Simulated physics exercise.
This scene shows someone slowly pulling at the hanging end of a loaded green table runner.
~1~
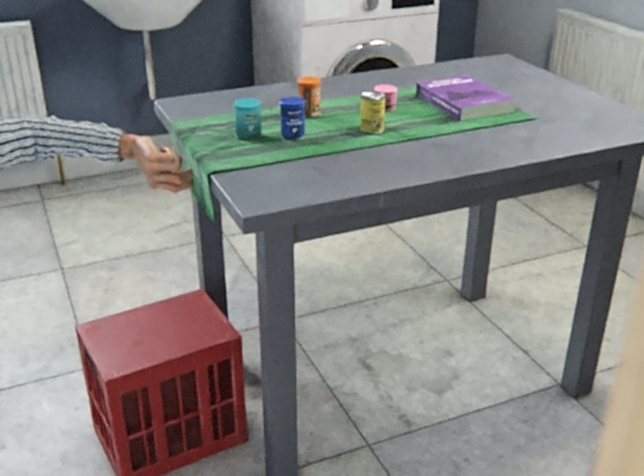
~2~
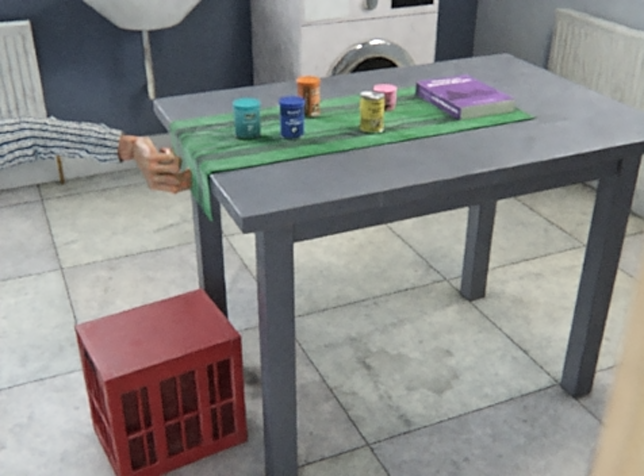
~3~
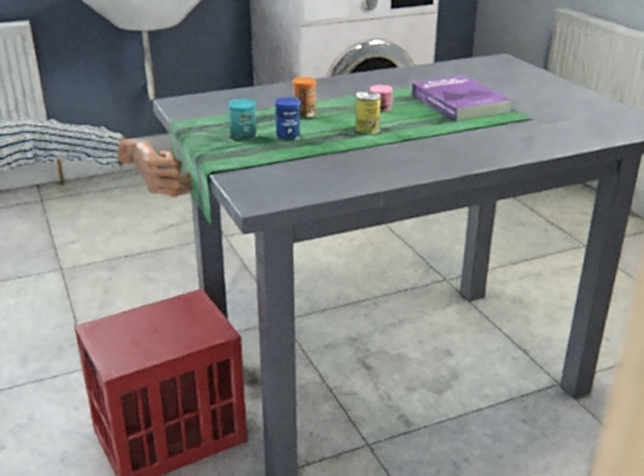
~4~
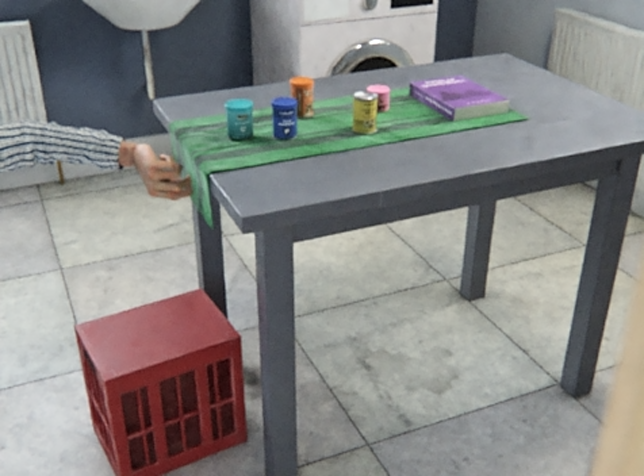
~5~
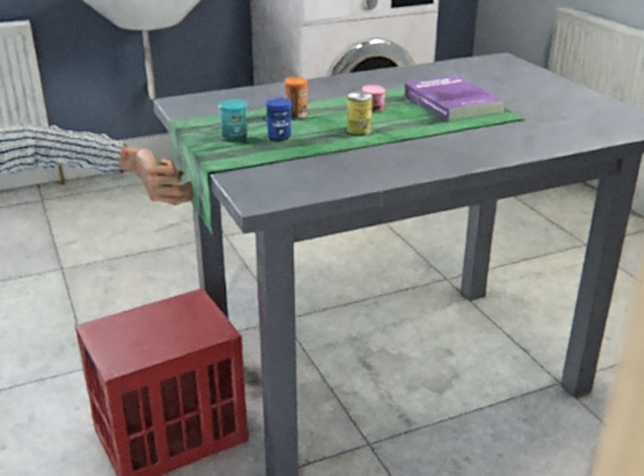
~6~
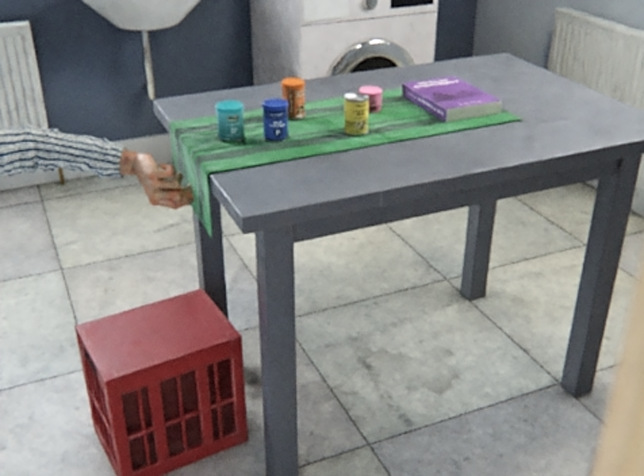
A hand in a striped sleeve slowly pulled the hanging end of a green runner at the table's left edge, and the colourful cans, pink pot and purple book on it shifted slightly left.
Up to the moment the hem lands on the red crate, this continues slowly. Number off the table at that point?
Three.
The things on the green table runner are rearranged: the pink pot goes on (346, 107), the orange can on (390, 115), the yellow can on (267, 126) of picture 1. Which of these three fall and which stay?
I'd say the pink pot hangs on, the orange can hangs on, and the yellow can takes a fall.
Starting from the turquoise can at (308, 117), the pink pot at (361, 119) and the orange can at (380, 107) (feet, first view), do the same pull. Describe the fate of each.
Turquoise can dropped, pink pot kept, orange can kept.
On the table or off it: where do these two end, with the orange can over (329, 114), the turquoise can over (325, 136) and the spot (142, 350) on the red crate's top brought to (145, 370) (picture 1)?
The orange can? Lost. The turquoise can? Lost.
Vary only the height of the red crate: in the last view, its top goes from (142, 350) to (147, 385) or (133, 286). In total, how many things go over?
Numbers: 4; 1.
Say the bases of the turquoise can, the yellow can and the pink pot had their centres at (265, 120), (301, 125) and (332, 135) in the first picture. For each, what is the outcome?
Turquoise can - leaves the top. Yellow can - leaves the top. Pink pot - leaves the top.
Early on, hem near (196, 289); turquoise can and blue can gone.
Midway, hem on the crate; turquoise can, blue can and orange can gone.
Finally, hem on the crate; turquoise can, blue can and orange can gone. The table loses three.
